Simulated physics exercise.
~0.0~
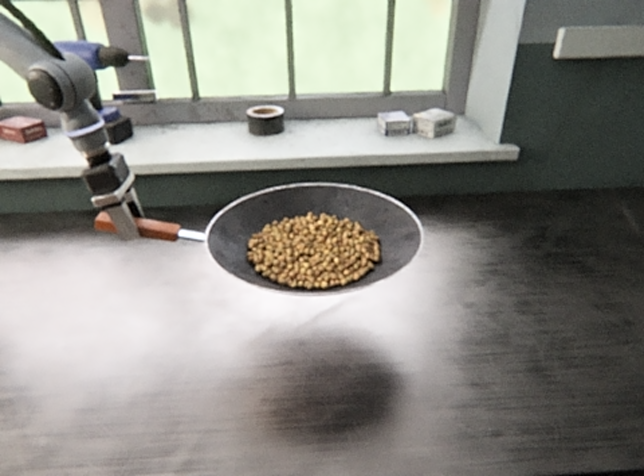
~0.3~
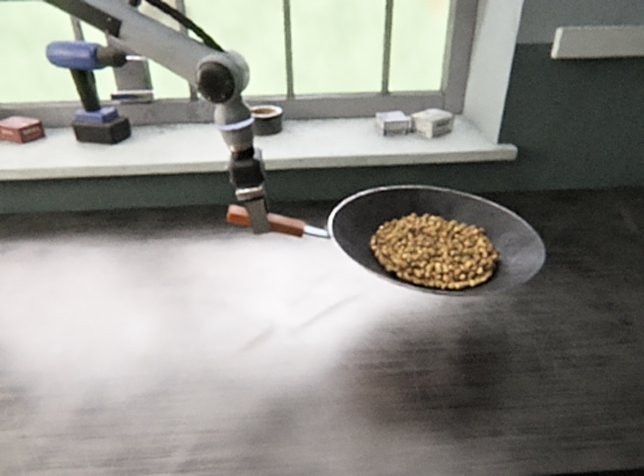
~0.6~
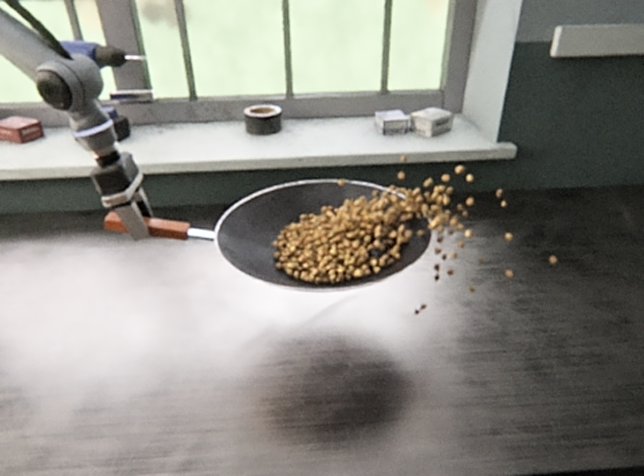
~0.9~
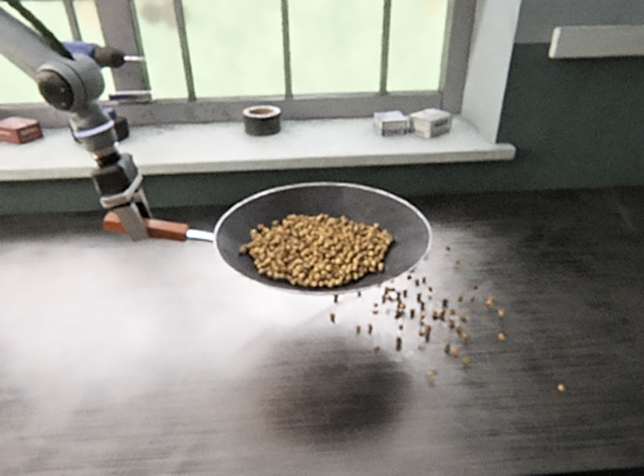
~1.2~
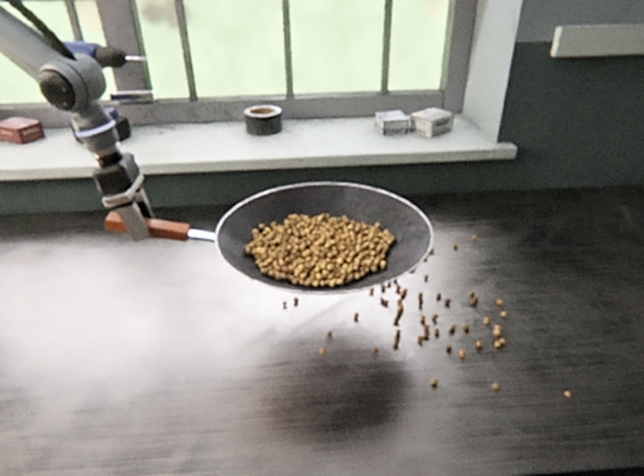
On a dark tabletop beneath a barred window, where a drill, a roll of tape and small boxes line the sill, a robotic arm grips the wooden handle of a wok heaped with dried chickpeas. The arm first carries the wok to the right, the heap staying inside. It then pulls the wok back to the left, and a stream of chickpeas spills over the far right rim into the air. The wok comes to rest upright while the strays drop and scatter across the table. At the end, most of the chickpeas lie in the wok, with a small share strewn on the tabletop.
